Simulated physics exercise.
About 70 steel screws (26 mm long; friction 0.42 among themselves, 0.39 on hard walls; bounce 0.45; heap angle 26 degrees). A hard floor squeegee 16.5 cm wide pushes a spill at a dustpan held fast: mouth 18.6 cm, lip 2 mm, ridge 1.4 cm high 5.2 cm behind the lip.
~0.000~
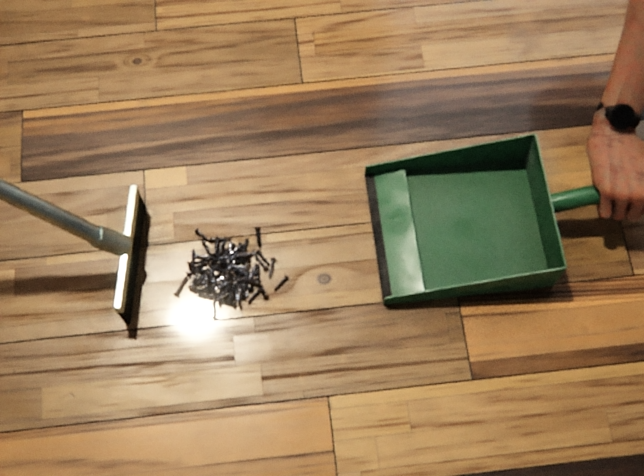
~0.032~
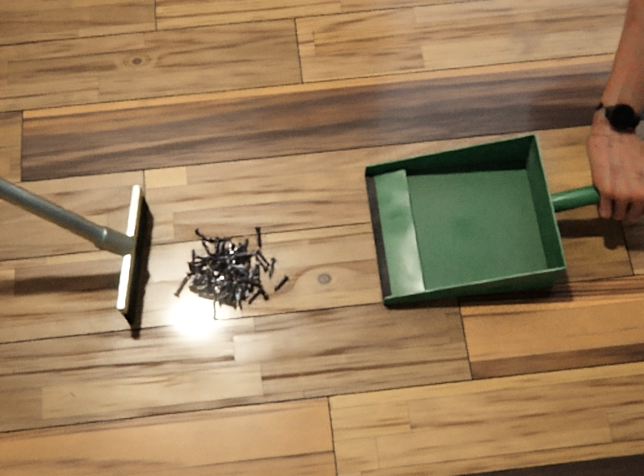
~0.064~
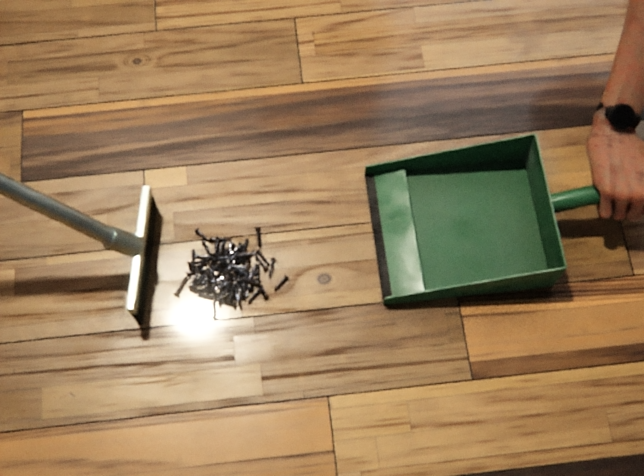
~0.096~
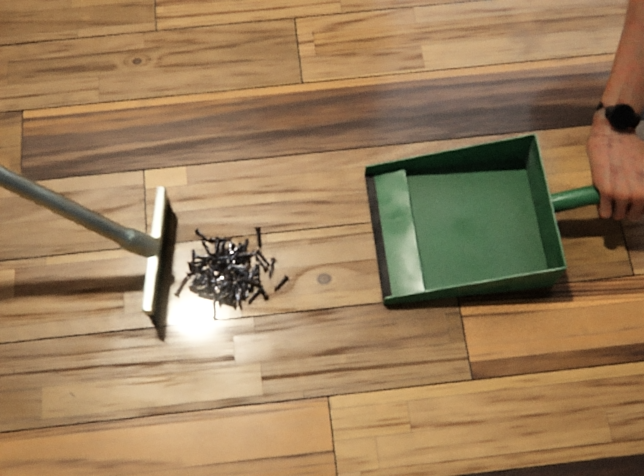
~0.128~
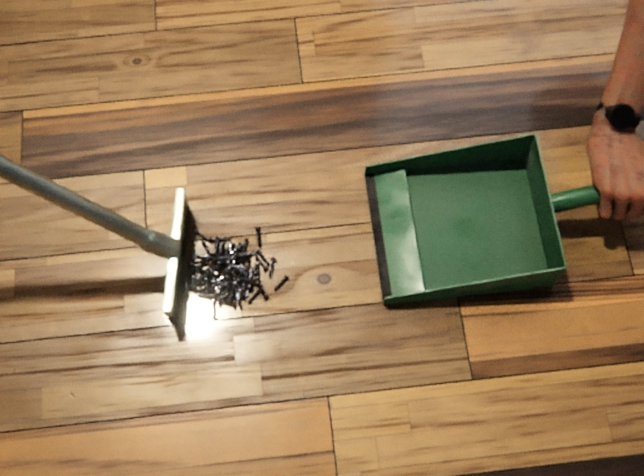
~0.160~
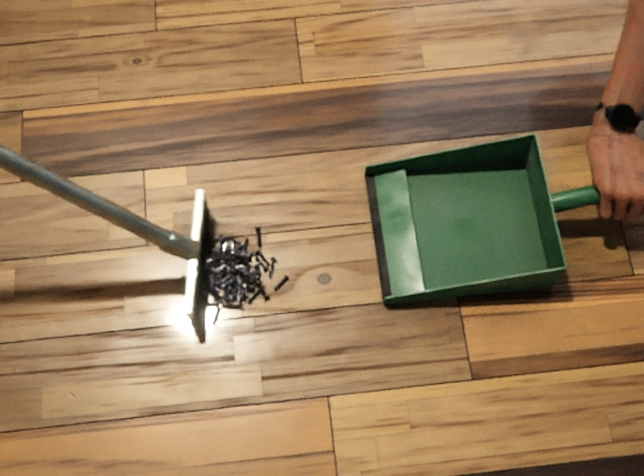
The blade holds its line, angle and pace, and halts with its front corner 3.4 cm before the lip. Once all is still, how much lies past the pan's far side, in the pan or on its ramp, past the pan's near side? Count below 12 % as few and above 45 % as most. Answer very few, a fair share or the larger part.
Far side very few, pan a fair share, near side a fair share.
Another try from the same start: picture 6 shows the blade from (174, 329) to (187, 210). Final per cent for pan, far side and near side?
Pan 5, far 0, near 45.
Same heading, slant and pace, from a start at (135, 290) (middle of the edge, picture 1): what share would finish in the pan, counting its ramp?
About 20 per cent.
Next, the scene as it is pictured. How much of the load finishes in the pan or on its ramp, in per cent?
Some 20 per cent.
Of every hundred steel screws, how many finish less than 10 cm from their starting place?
Some 0 per cent.
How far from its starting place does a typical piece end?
Some 20 cm.
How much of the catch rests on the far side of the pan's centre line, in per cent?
About 0 per cent.
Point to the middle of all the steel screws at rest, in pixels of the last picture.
Near (373, 280).
Then, at 0.29 s, middle of the blade 13 cm from the lip; 0 % over the lip, far side 0 %, near side 10 %.
After 0.38 s, middle of the blade 7 cm from the lip; 0 % over the lip, far side 0 %, near side 25 %.
Then, at 0.60 s, middle of the blade 5 cm from the lip; 20 % over the lip, far side 0 %, near side 25 %.
By 1.9 s all is still; far side 0 %, pan 20 %, near side 25 %, in front of the lip or behind the blade 55 %.
